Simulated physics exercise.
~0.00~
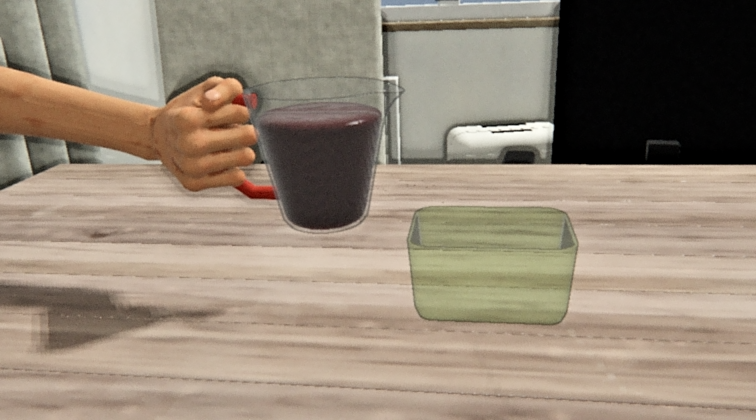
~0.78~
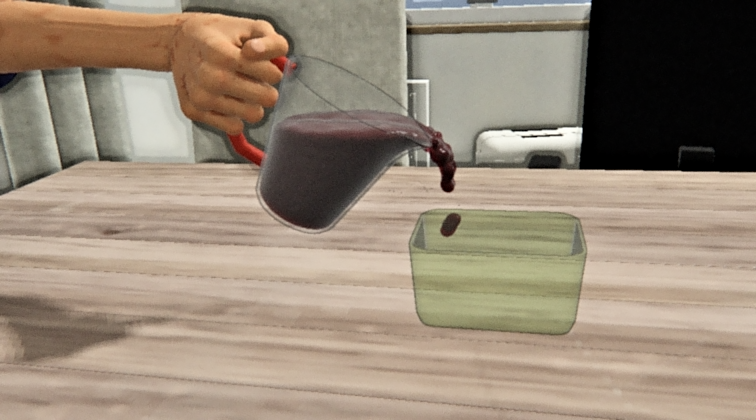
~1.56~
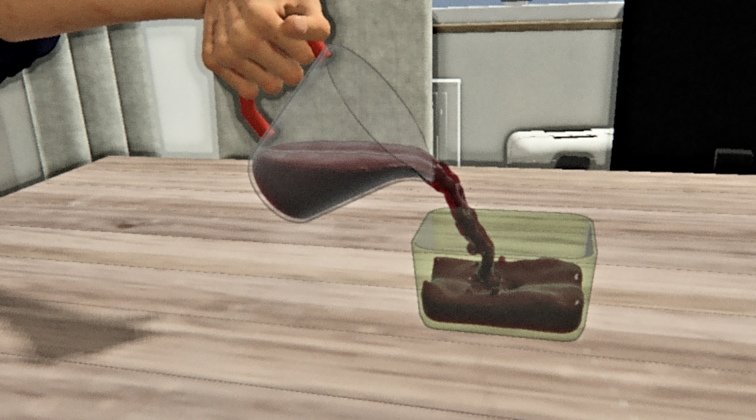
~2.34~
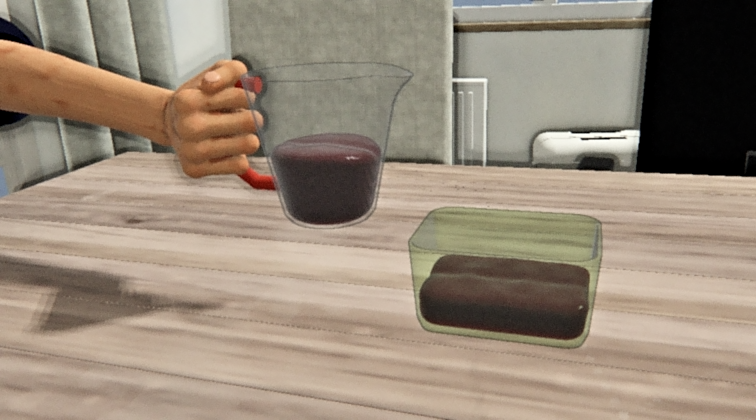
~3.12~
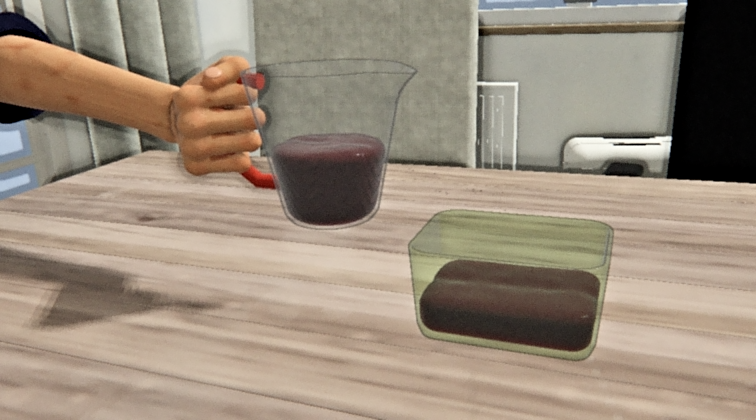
Hand tipping a flared jug of dark wine rightward, pouring some into a green food box, then holding the part-full jug upright.
